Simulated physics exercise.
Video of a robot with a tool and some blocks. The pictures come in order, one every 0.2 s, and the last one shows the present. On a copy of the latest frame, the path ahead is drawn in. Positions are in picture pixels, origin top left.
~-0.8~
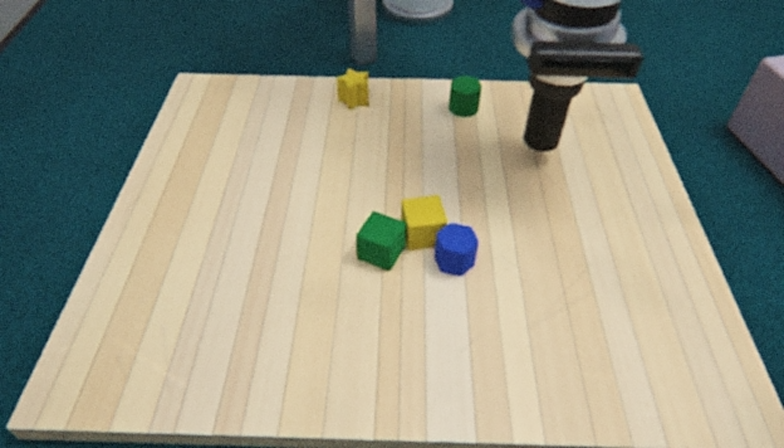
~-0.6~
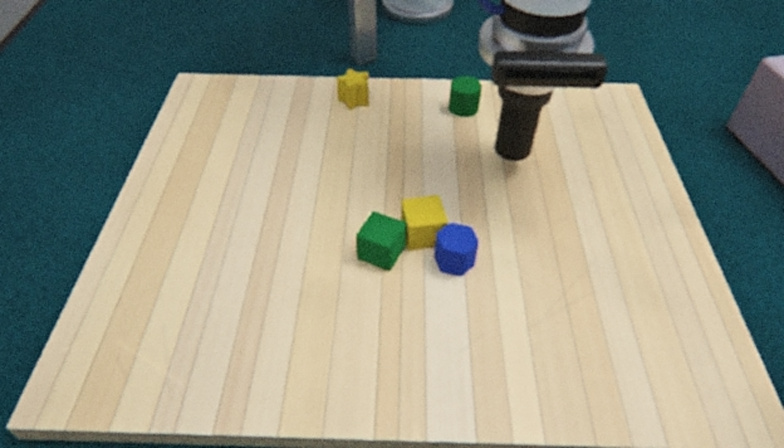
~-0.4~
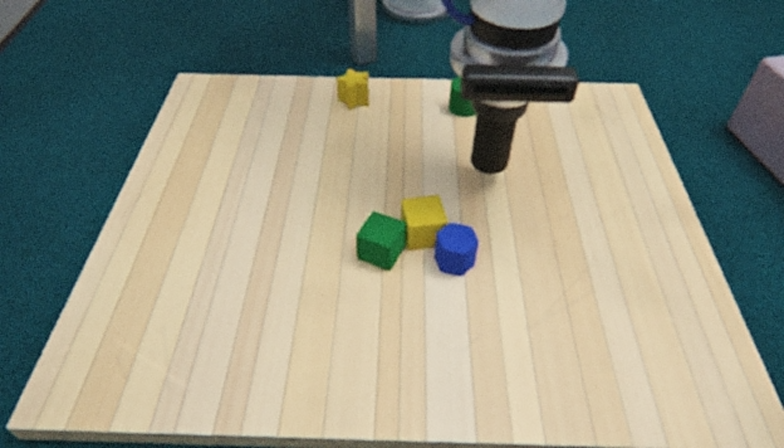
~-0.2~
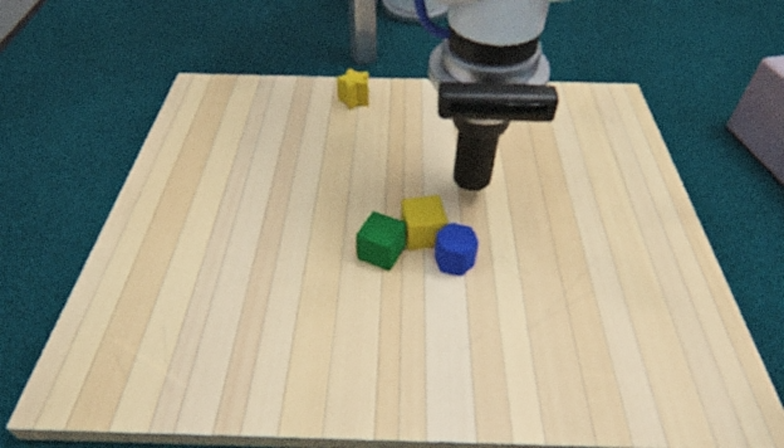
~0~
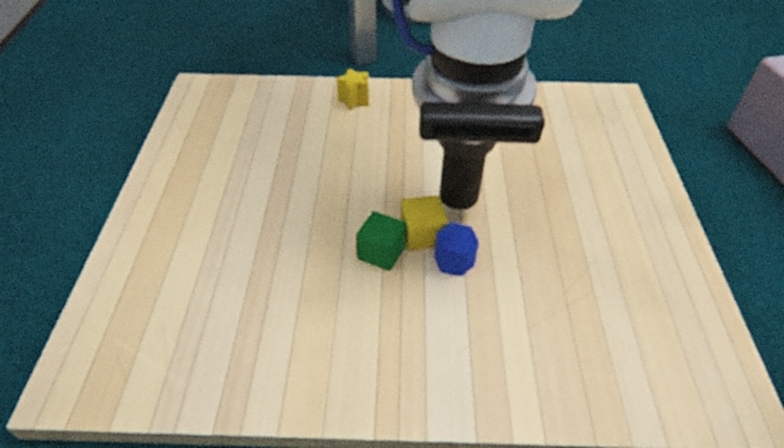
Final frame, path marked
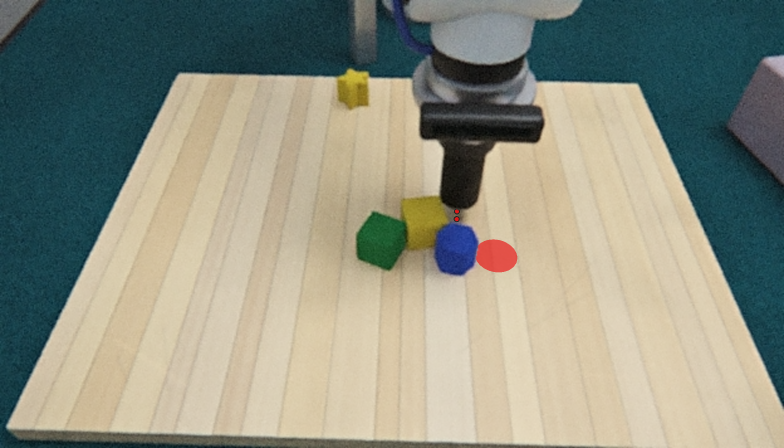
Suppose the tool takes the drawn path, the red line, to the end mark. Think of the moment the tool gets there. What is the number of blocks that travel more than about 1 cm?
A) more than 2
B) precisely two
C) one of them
The correct letter is C.
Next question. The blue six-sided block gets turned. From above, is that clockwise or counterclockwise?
Looking down on the board, it turns clockwise.
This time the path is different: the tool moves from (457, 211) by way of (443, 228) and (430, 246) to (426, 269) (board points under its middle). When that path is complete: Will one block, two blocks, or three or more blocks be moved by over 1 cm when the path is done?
The answer is three or more blocks.
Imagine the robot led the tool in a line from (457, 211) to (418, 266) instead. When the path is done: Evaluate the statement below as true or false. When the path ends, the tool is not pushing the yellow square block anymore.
That statement is not accurate.
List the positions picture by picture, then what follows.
In the first frame, tip of the tool (541, 141), middles of tops, green square block (381, 228), yellow square block (424, 210), blue six-sided block (458, 237).
In the second frame, tool (513, 150), nothing pushed.
In the third frame, tool (489, 162), nothing pushed.
In the fourth frame, tool (472, 178), nothing pushed.
In the fifth frame, tool (459, 196), green square block (381, 228), yellow square block (424, 210), blue six-sided block (458, 237).
The line goes from (457, 211) through (458, 229) and (473, 245) to (496, 256).
The first path, step by step. Halfway along, tool (465, 223); green square block (378, 230); yellow square block (422, 213); blue six-sided block (459, 244).
At the end, tool (499, 240); green square block (378, 230); yellow square block (422, 213); blue six-sided block (465, 252), turned 30° clockwise.
